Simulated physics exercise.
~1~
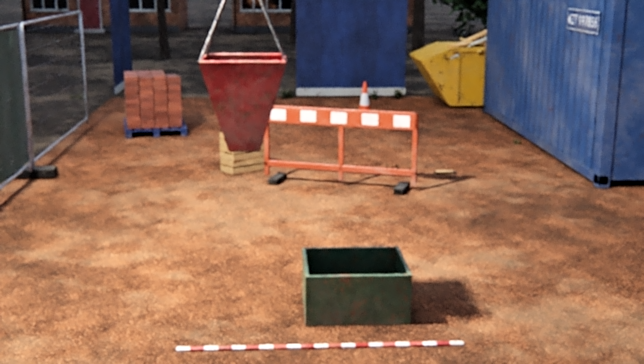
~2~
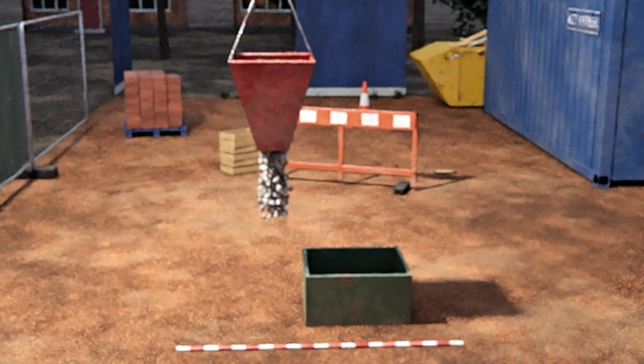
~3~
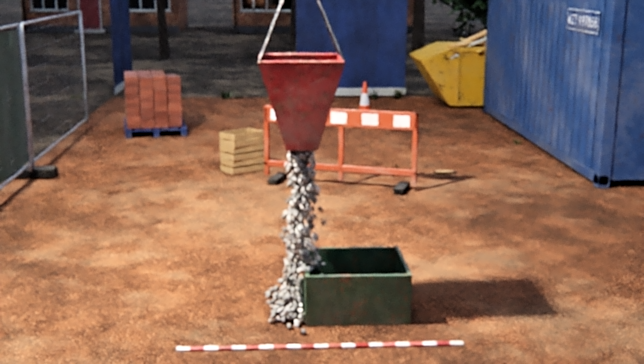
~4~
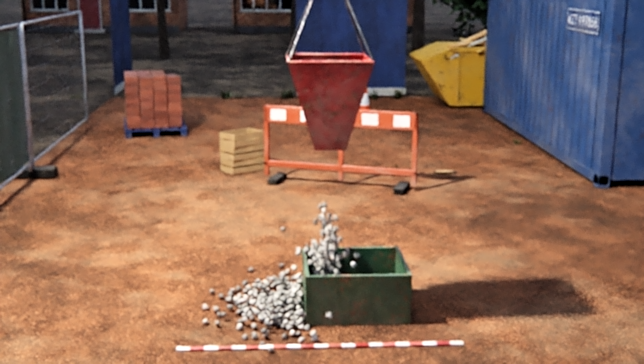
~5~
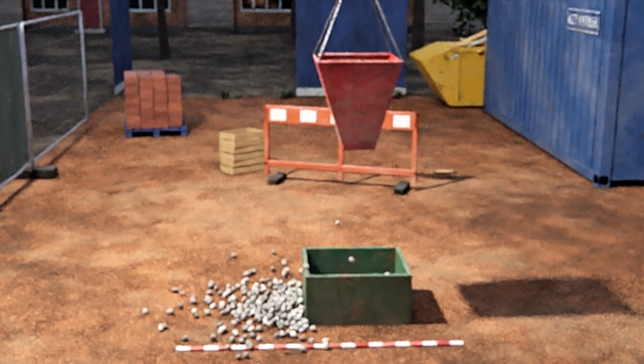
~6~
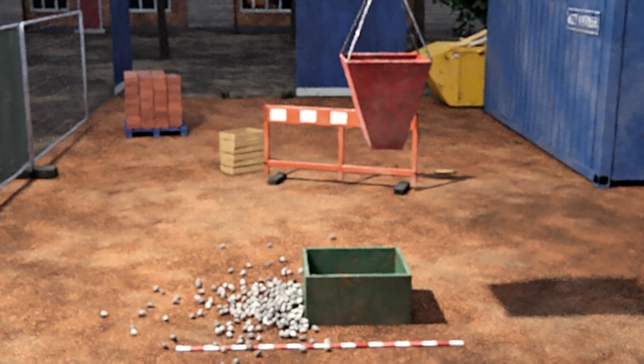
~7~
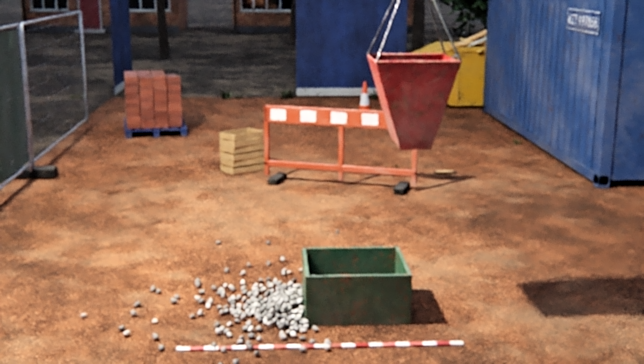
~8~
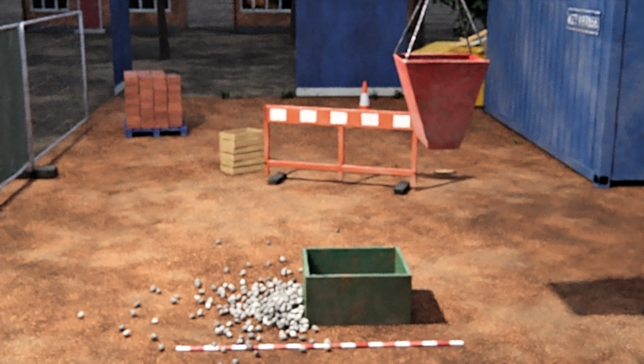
A red skip moving right on a building site, pouring grey stones partly into a green bin and partly in a heap left of it.
